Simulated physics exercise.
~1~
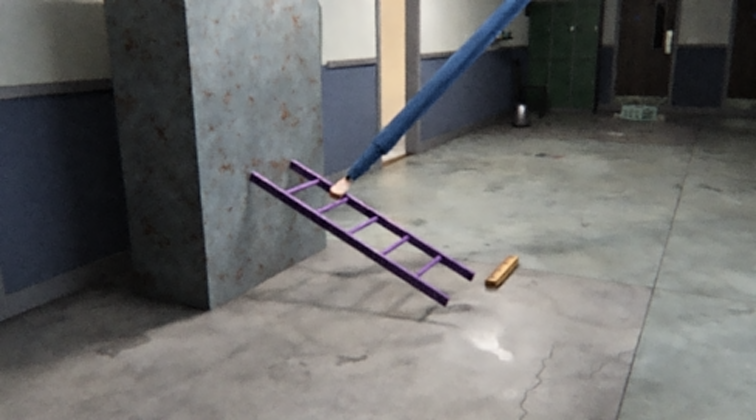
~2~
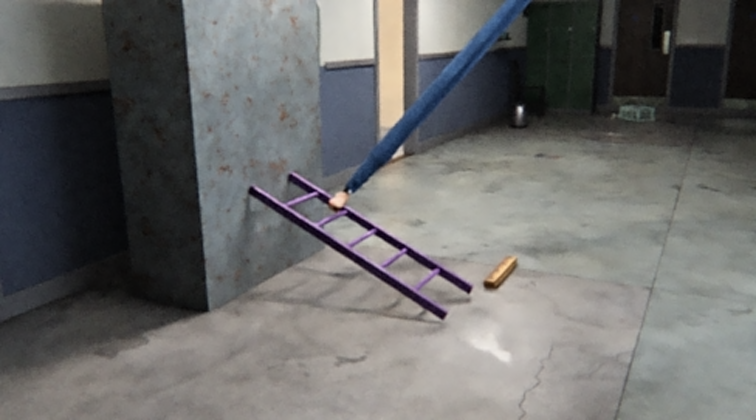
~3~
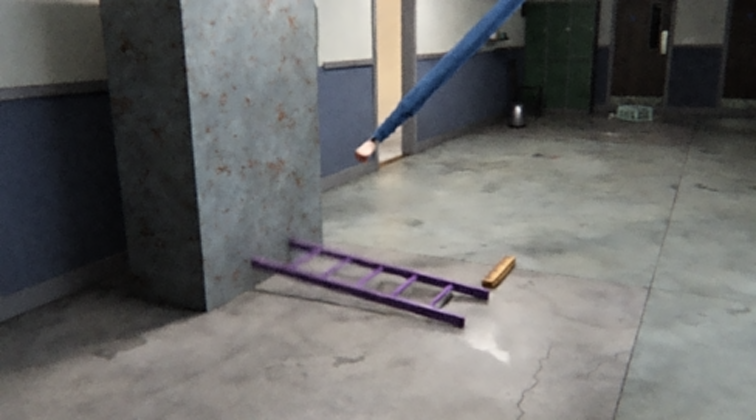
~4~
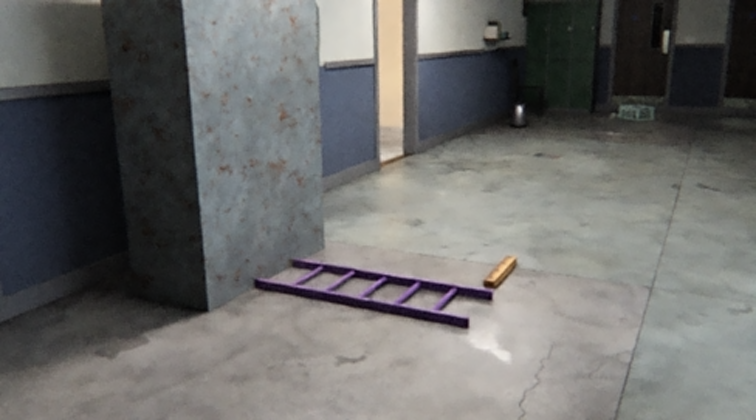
A small purple gate, shaped like a short ladder, leans at a low slant against a mottled grey, rust-flecked cupboard on the left of a dim room with a worn concrete floor, seen from slightly above by a gently swaying camera. A wooden batten lies on the floor just beyond the gate's lower right end. A hand at the end of a long blue sleeve holds the gate near its upper end and lowers it a little. The hand lets go and draws back up to the right as the gate slips down the cupboard. The arm leaves view, and the gate ends flat on the floor beside the unmoved batten.
